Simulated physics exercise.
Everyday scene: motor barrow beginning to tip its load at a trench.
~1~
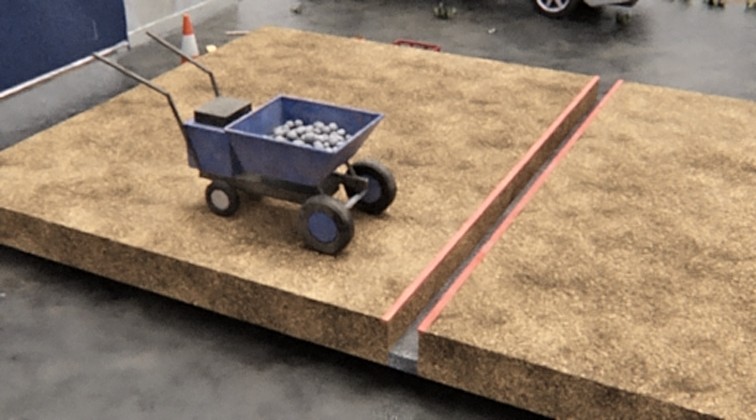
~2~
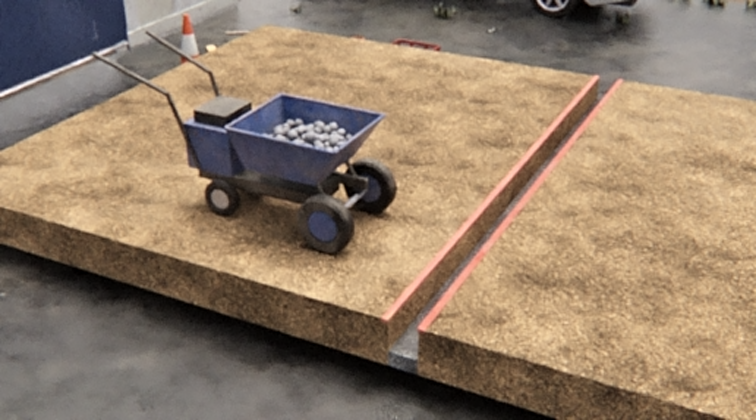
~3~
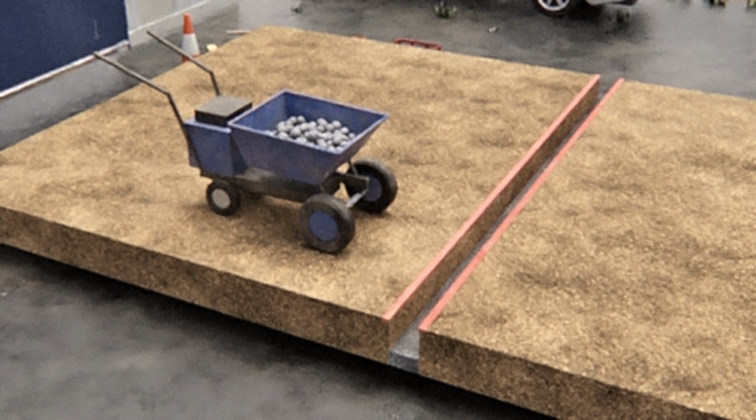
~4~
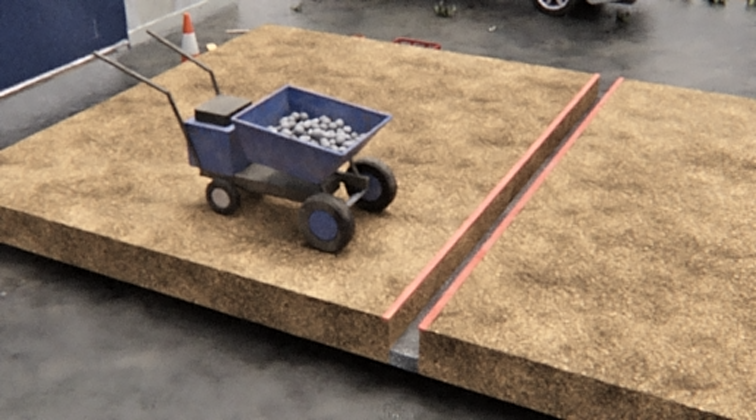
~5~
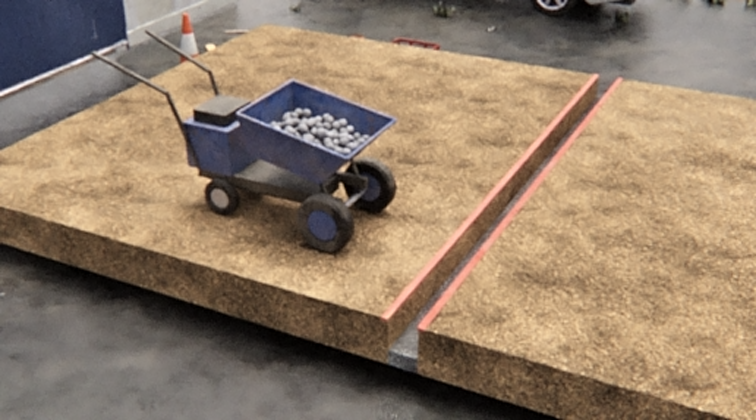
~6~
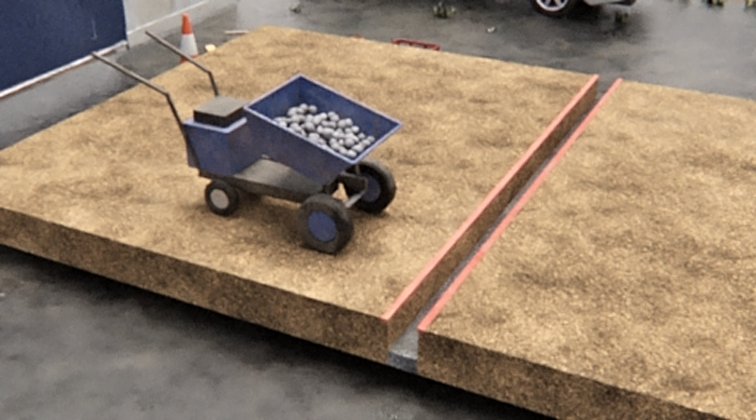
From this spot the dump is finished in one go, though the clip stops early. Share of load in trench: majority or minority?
The trench is going to take the majority of it.
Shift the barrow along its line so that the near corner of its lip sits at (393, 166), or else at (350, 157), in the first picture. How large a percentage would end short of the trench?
That comes to some 0 in a hundred for the first try and some 0 in a hundred for the second.
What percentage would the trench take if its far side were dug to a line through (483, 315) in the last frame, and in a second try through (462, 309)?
80 % and 80 %, give or take.
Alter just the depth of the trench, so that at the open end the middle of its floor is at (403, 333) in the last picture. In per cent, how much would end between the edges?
Something close to 50 per cent.
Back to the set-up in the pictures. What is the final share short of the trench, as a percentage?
About 25 %.
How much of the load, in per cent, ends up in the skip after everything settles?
0 per cent, roughly.
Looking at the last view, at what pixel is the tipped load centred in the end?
(455, 267).
Just after the last frame, skip tipped steeply; every one in the skip.
A moment on, skip tipped right over; the larger part in the skip; about a tenth short of the trench; about a tenth in or heaped over the trench; just a few falling.
Further on, skip tipped right over; about a tenth in the skip; roughly a quarter short of the trench; roughly two thirds in or heaped over the trench; about a tenth beyond it.
When it is over, skip tipped right over; just a few in the skip; roughly a quarter short of the trench; roughly two thirds in or heaped over the trench; about a tenth beyond it.
